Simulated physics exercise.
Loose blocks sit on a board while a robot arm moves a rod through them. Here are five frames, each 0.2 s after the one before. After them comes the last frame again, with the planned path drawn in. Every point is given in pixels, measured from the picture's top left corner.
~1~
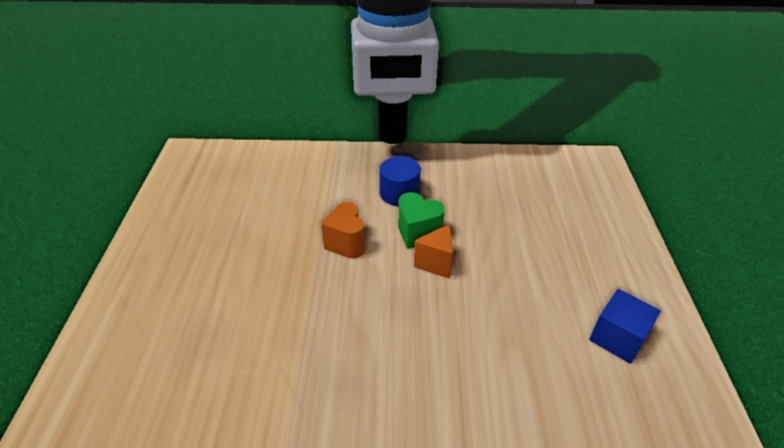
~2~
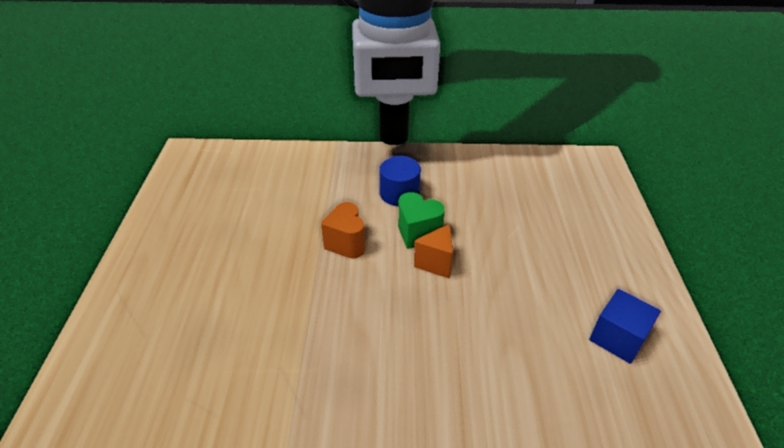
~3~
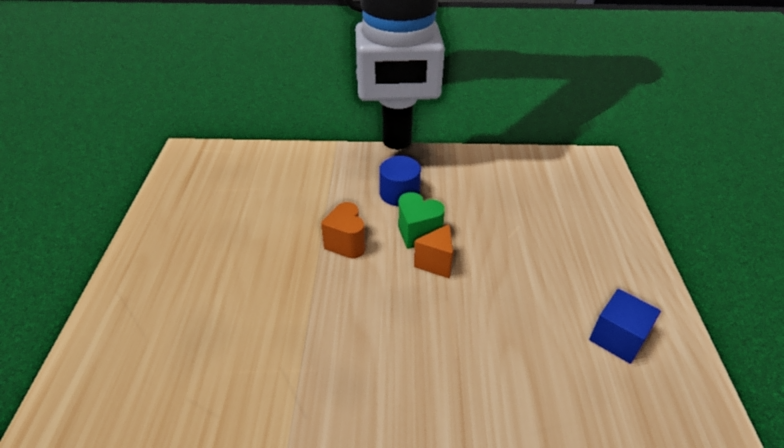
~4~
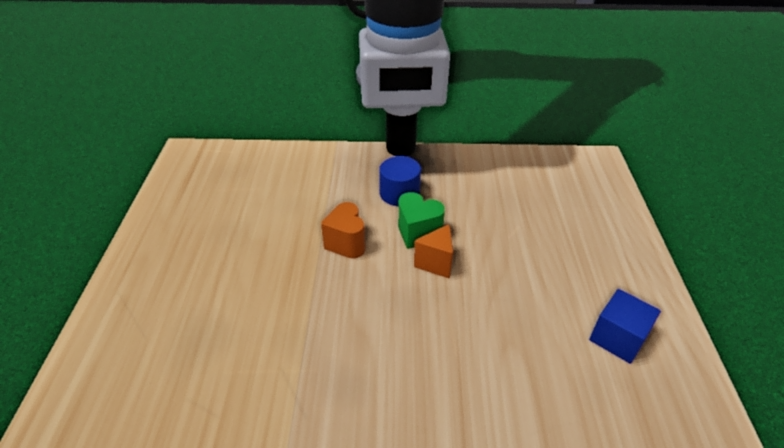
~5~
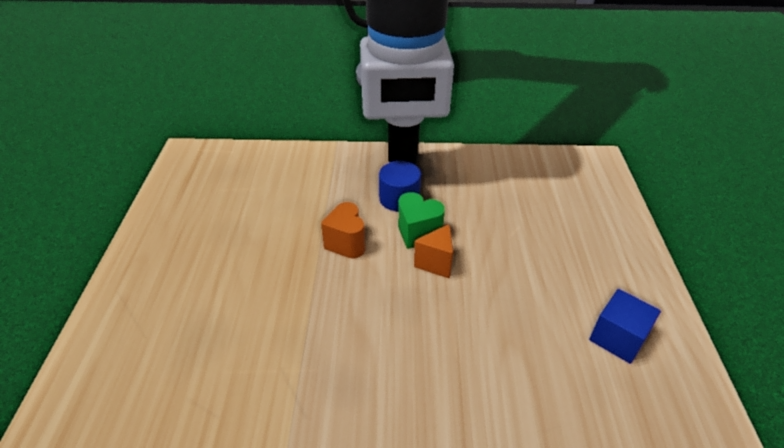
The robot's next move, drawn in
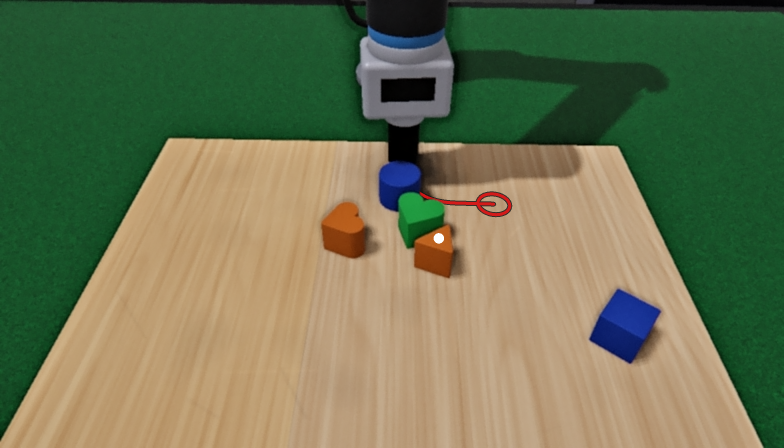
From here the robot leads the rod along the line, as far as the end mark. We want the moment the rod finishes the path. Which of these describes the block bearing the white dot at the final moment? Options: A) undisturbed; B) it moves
Correct choice: A.
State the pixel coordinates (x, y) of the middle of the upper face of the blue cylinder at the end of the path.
At roughly (403, 189).
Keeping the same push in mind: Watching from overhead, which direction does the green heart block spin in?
Twists anticlockwise.
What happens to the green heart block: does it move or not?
It's moved.
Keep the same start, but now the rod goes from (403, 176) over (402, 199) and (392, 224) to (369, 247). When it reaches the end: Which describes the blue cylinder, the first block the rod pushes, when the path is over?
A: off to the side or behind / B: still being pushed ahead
It's B.
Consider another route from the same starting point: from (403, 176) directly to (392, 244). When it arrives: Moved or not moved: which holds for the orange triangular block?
My prediction: It moves.
Drawn move, from (403, 176) via (423, 195) and (457, 203), ending at (494, 204); the dot is on the orange triangular block.
What follows on the original path. One third of the way, rod at (424, 178); blue cylinder at (403, 188); green heart block at (419, 214), turned 30° anticlockwise.
Two thirds of the way, rod at (459, 186); blue cylinder at (403, 189); green heart block at (419, 214), turned 35° anticlockwise.
At the end, rod at (497, 187); blue cylinder at (403, 189); green heart block at (419, 214), turned 35° anticlockwise; orange triangular block still.
